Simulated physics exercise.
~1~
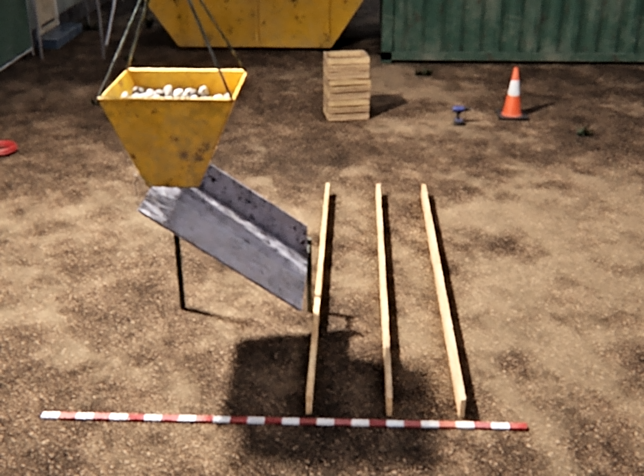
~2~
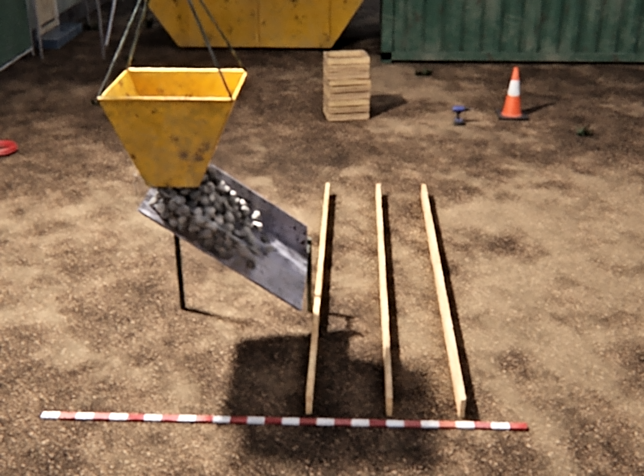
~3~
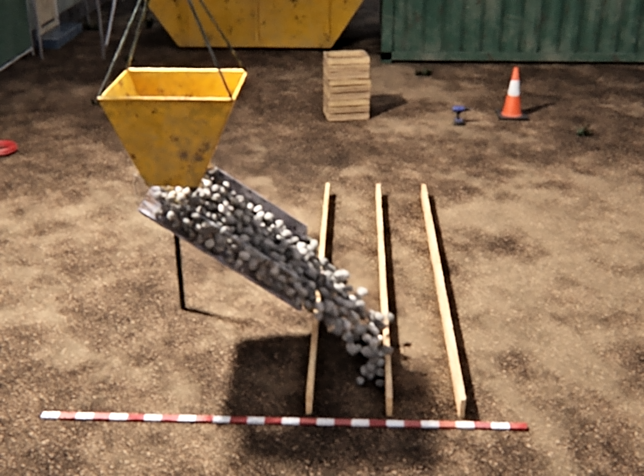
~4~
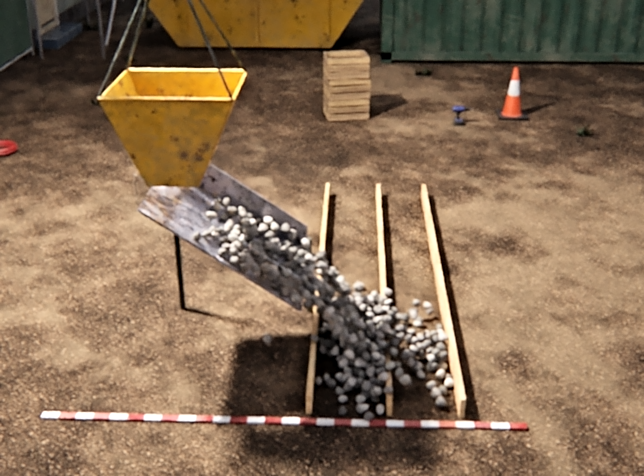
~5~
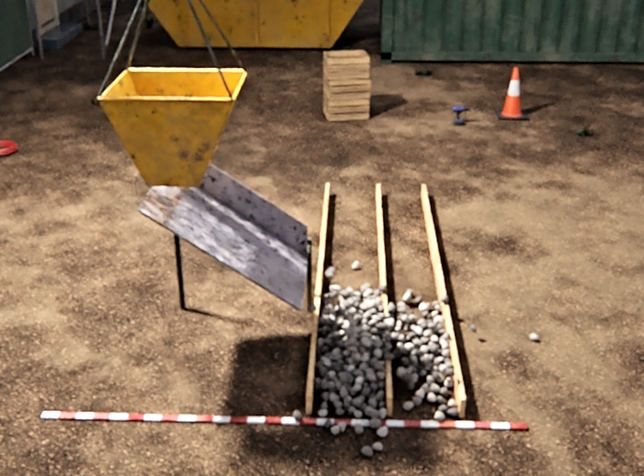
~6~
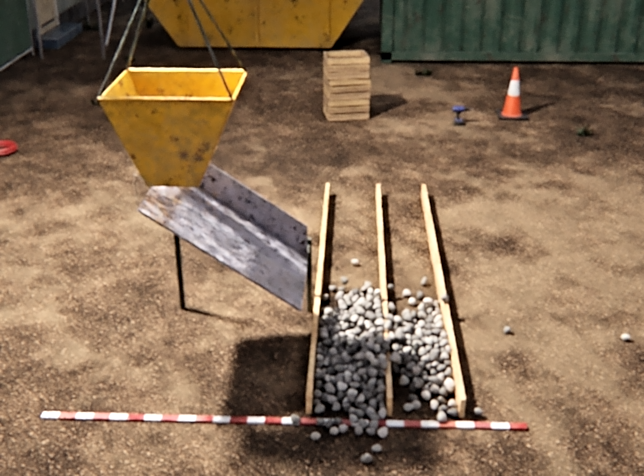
A yellow skip full of pale round stones hangs at the left of a dirt yard, seen from above, over a sloping grey steel slide. Three wooden boards lie to its right behind a red and white staff, with crates, a traffic cone and a green container beyond. The stones drop from the skip onto the steel and slide down to the right. They pour off its lower end, filling the left bay and spilling into the right one. The slide empties, and the stones settle with more in the left bay, while a few strays lie outside the boards.
